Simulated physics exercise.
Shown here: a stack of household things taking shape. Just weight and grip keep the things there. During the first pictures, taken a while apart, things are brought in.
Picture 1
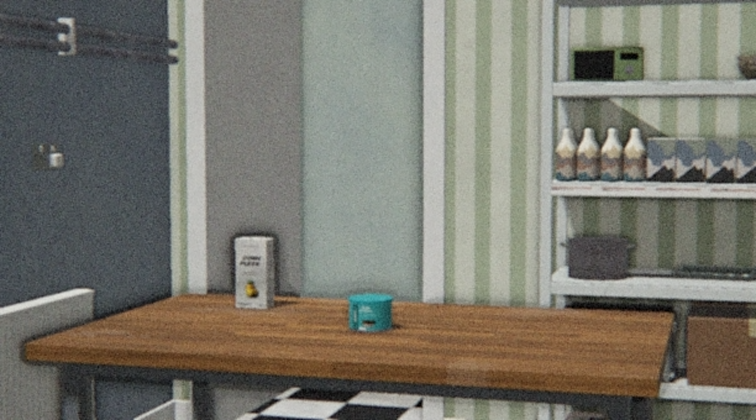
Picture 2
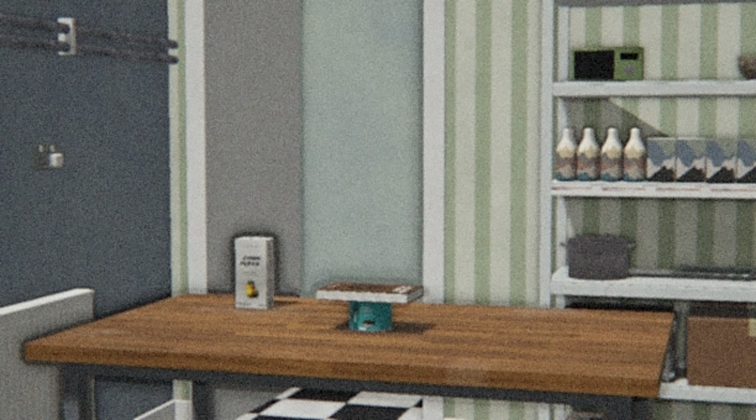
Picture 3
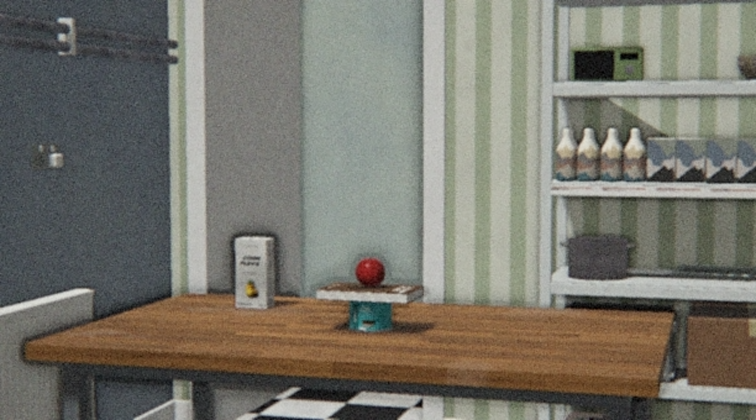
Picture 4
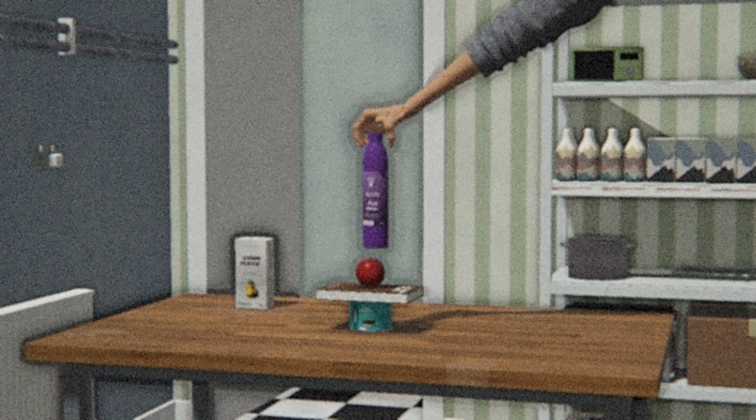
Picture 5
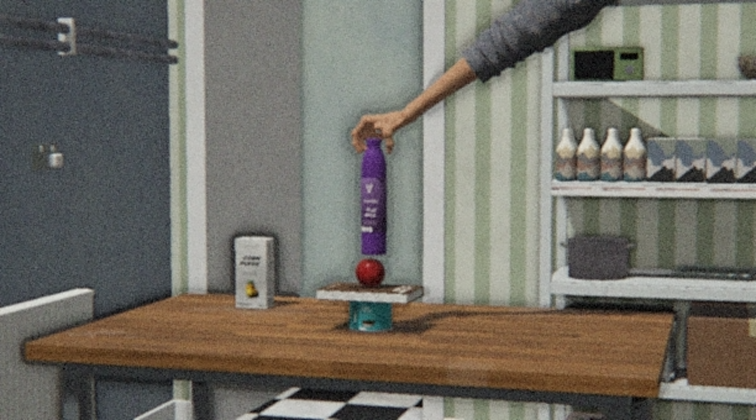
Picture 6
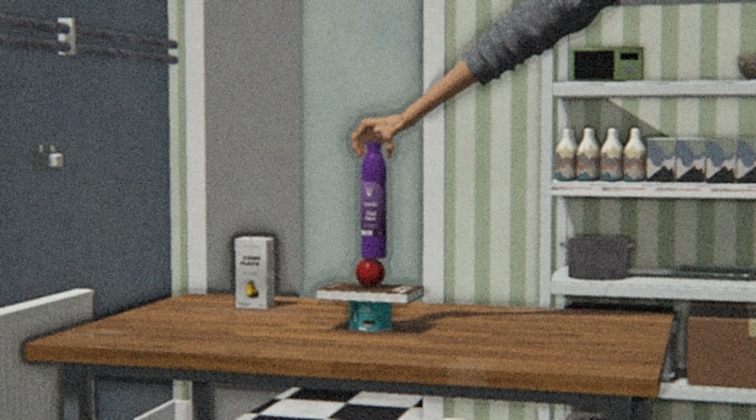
A purple bottle, gripped at its top by a hand reaching in from the upper right in a grey sleeve, moves down a short way onto a red ball, after a flat, pale-edged slab and then the ball appear on a turquoise tub. The tub sits mid-table on brown wood, right of a white carton. The unmoving view faces a kitchen with green-striped walls and white shelves at right.
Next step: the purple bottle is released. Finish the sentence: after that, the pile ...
The pile collapses.
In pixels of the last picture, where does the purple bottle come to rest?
The object ends up somewhere around (454, 301).
Then, 0.60 s on from there, purple bottle now fallen.
Then, 0.80 s on from there, brown book turned 7° from how it was put.
In the end, fallen, purple bottle; the other 4 unmoved. At the end, from the last picture's camera, purple bottle near (454, 301). The pile gives way.
